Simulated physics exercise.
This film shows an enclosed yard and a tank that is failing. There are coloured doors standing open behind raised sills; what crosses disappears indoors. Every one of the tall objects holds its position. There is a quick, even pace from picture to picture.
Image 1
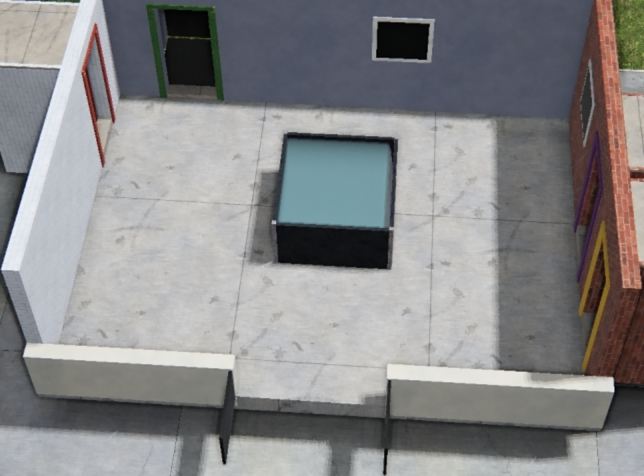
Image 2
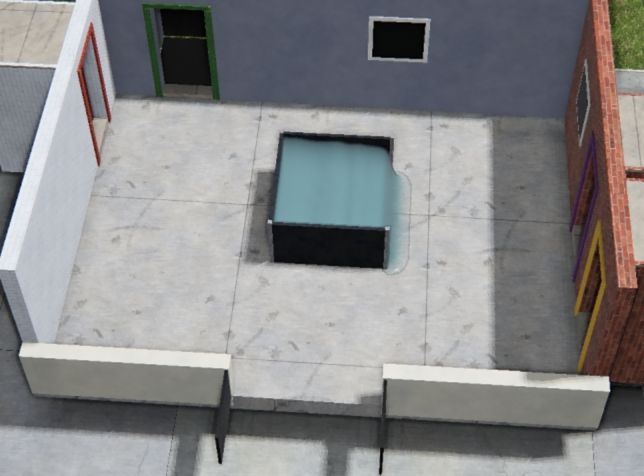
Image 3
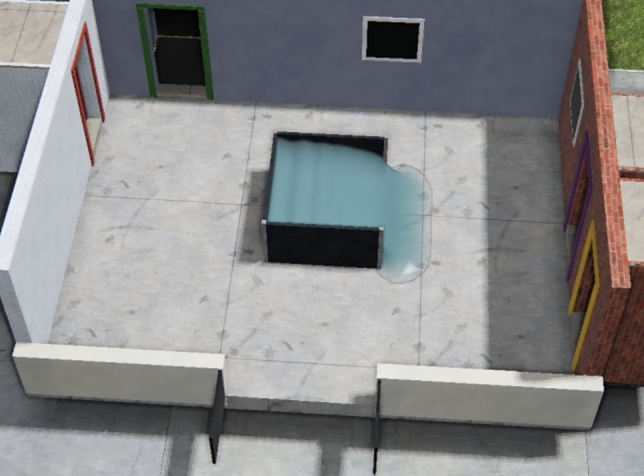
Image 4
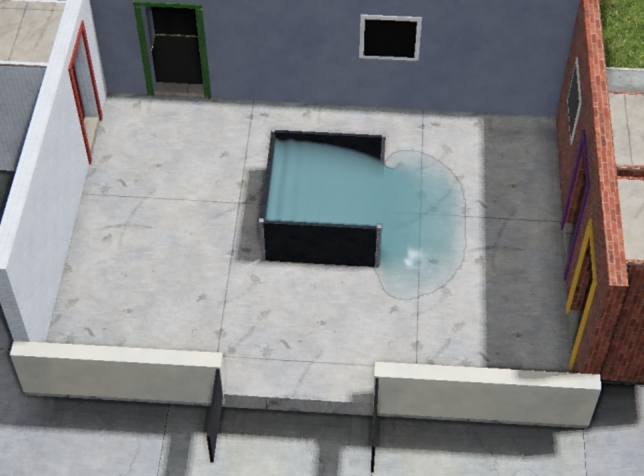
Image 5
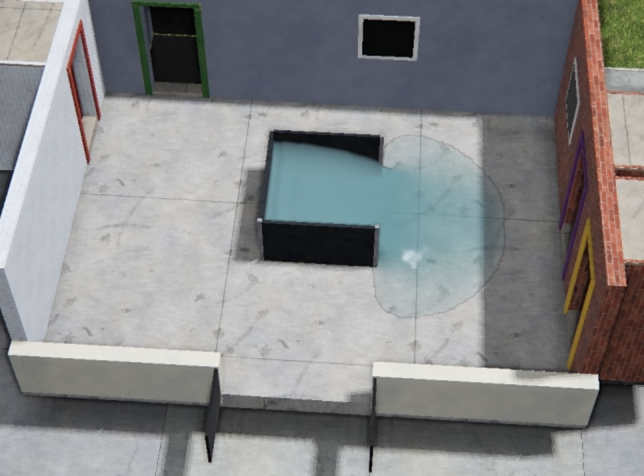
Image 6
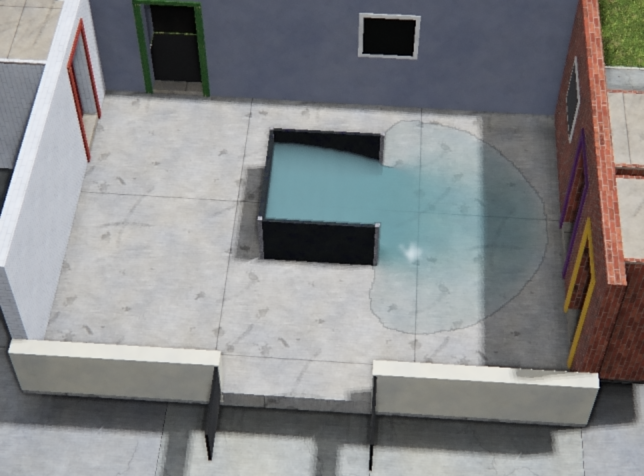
A dark-sided water tank stood full in a walled yard with coloured doorways, then its right side opened and water poured out, spreading rightward across the concrete in a wide, rounded pool.
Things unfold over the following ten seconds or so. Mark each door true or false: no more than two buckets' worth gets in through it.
Yellow door: False, red door: True, green door: True, purple door: False.
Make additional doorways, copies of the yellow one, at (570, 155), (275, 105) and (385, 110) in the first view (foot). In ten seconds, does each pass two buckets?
Log: Door one is above the limit; door two is below the limit; door three is below the limit.
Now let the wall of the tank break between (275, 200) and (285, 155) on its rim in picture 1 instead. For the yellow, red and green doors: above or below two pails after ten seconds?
My reading: Yellow stays under, red floods, green lets more in.
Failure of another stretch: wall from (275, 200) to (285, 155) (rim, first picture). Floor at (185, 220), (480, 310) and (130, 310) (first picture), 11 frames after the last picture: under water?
Submerged, untouched, submerged.
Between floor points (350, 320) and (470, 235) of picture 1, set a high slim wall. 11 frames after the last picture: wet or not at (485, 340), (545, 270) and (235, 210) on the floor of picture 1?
In that order: No water, under water, free of water.
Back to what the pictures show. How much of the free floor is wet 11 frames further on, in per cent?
I'd put it at roughly 35 per cent.
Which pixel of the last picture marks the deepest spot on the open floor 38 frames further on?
Somewhere near (571, 401), I think.
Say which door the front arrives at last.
I say the red-painted one.
A moment on, water covers 35 % of the floor; the yellow door under two buckets in, the red door not reached, the green door not reached, the purple door far over two buckets in.
Next, water covers 35 % of the floor; the yellow door over two buckets in, the red door not reached, the green door not reached, the purple door far over two buckets in.
Then, water covers 45 % of the floor; the yellow door over two buckets in, the red door not reached, the green door not reached, the purple door far over two buckets in.
Later, water covers 90 % of the floor; the yellow door far over two buckets in, the red door wet at the sill, nothing in, the green door wet at the sill, nothing in, the purple door far over two buckets in.
In the end, water covers 100 % of the floor; the yellow door far over two buckets in, the red door wet at the sill, nothing in, the green door wet at the sill, nothing in, the purple door far over two buckets in.
